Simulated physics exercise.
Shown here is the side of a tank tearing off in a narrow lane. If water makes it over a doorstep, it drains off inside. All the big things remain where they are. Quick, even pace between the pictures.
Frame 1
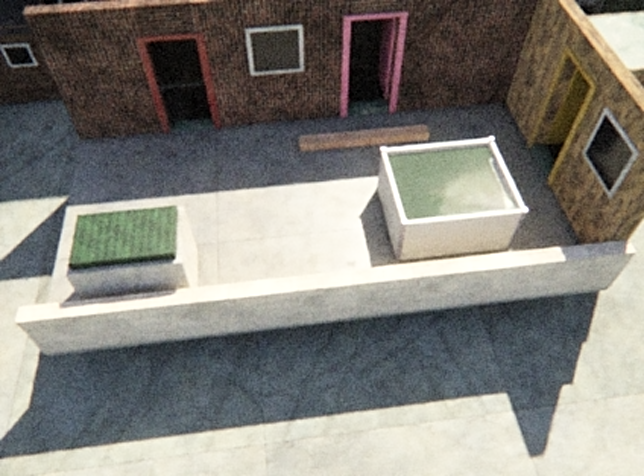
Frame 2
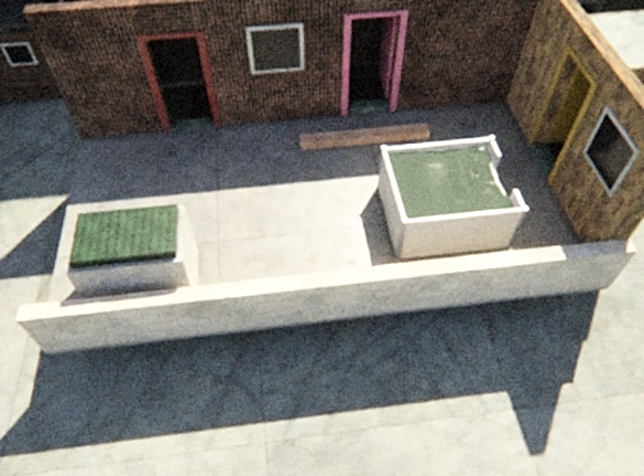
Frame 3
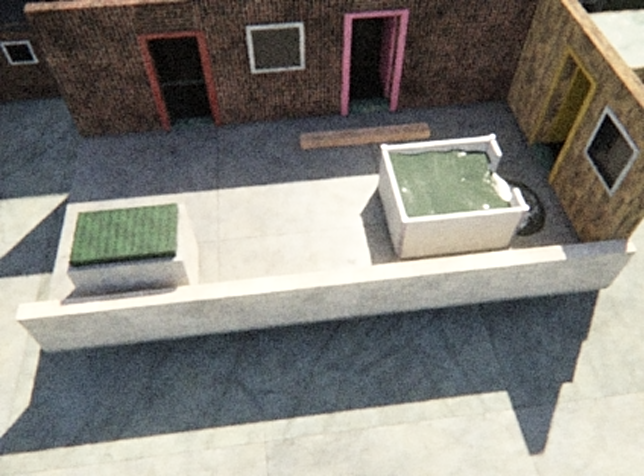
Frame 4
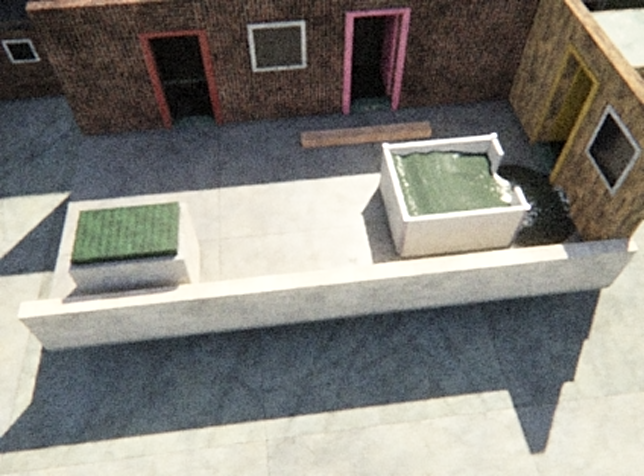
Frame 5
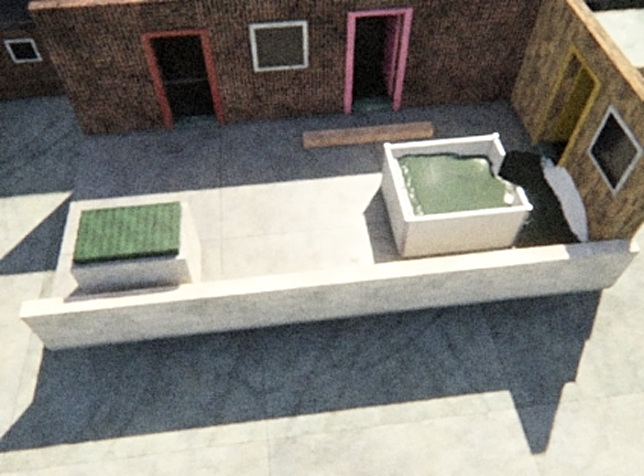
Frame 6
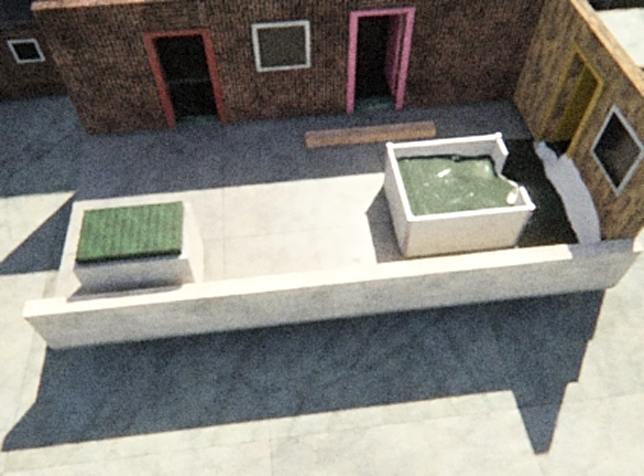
At first, a white open tank of still green water sits in a walled lane beside brick buildings. Then its right side gives way, and dark water pours through the gap, spreading right across the ground. By the end, it reaches the tan wall with a pale, foamy edge near the yellow doorway.
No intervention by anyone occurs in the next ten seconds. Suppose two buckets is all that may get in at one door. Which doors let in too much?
The pink door will be within bounds; the yellow door will be over the limit; the red door will be within bounds.
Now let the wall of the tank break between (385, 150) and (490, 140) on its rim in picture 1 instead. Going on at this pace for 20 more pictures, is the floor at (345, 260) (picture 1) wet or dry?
Spot status: Not reached.
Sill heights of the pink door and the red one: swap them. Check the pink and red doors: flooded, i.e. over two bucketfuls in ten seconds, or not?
Logged: Pink crosses the threshold; red stays inside the limit.
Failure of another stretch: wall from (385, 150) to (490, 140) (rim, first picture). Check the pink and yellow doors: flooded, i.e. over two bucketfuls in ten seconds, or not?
Result - pink overshoots, yellow undershoots.
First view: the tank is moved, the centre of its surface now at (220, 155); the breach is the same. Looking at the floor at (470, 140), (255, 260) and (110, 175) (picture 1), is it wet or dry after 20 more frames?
Result: Inundated; spared; spared.
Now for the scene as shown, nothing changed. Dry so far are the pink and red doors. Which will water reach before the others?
The pink-painted one.
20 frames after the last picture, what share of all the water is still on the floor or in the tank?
I'd say roughly 94 percent.
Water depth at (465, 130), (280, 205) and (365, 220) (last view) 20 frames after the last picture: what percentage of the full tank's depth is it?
Respectively 4, 0 and 0 per cent.
A moment on, water covers 15 % of the floor; the pink door not reached, the yellow door over two buckets in, the red door not reached.
Next, water covers 25 % of the floor; the pink door not reached, the yellow door far over two buckets in, the red door not reached.
Then, water covers 45 % of the floor; the pink door wet at the sill, nothing in, the yellow door far over two buckets in, the red door not reached.
Later, water covers 75 % of the floor; the pink door wet at the sill, nothing in, the yellow door far over two buckets in, the red door wet at the sill, nothing in.
In the end, water covers 90 % of the floor; the pink door wet at the sill, nothing in, the yellow door far over two buckets in, the red door under two buckets in.
